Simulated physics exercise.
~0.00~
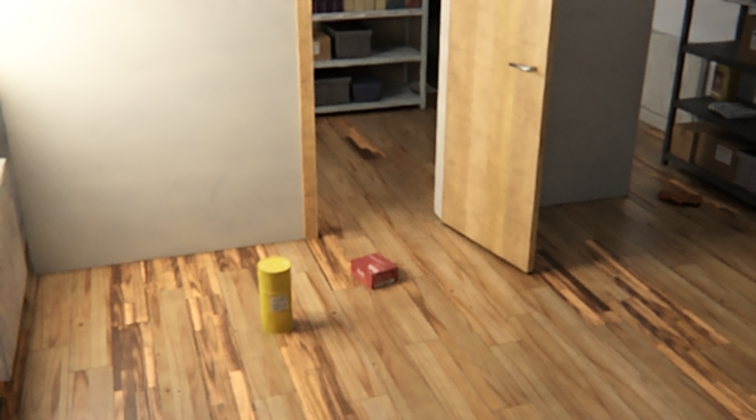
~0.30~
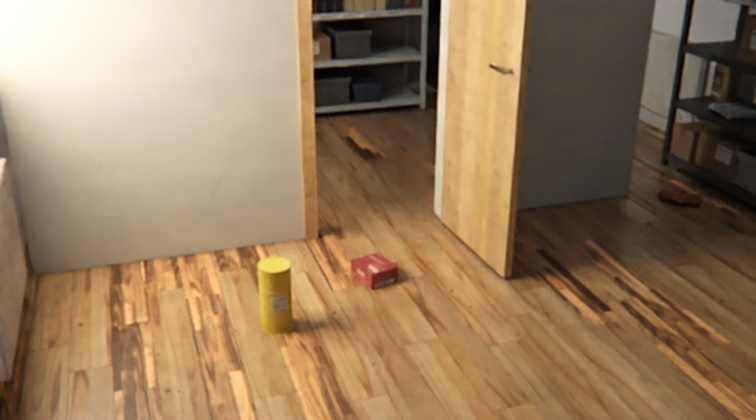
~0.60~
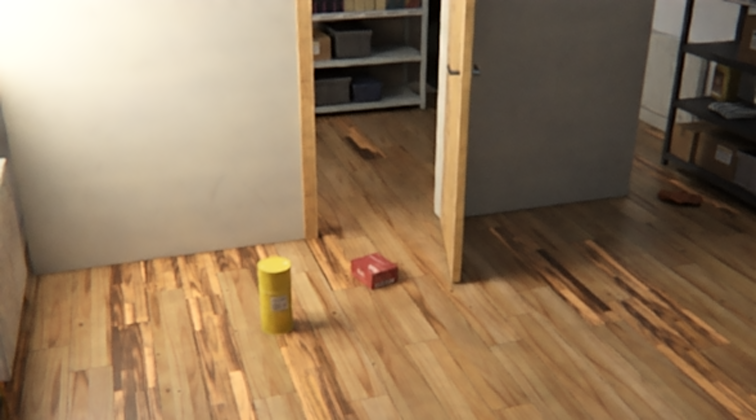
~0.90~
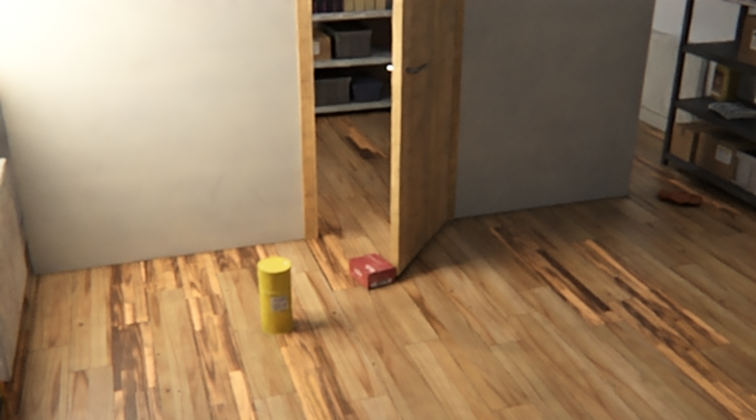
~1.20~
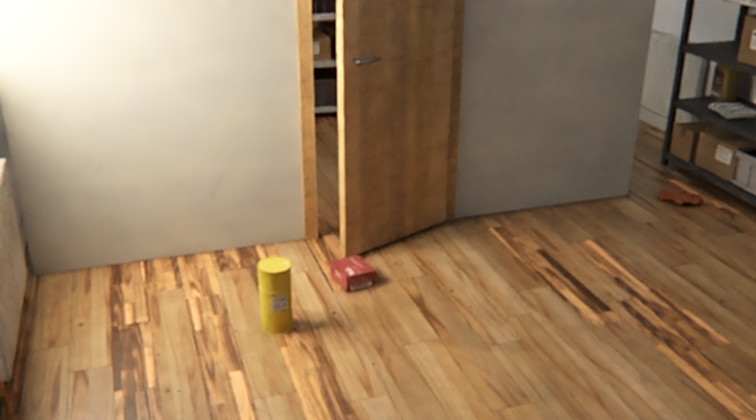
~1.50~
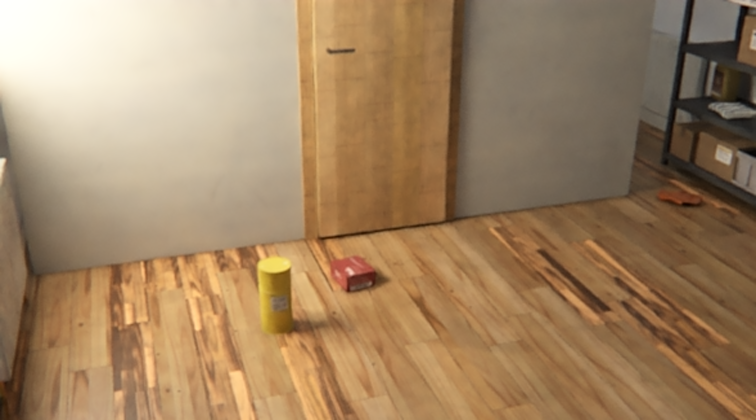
A wide-open wooden door swung steadily toward its frame, nudging a small red box on the floor slightly to the left as it passed, and ended fully shut, while a yellow canister nearby stayed where it was.
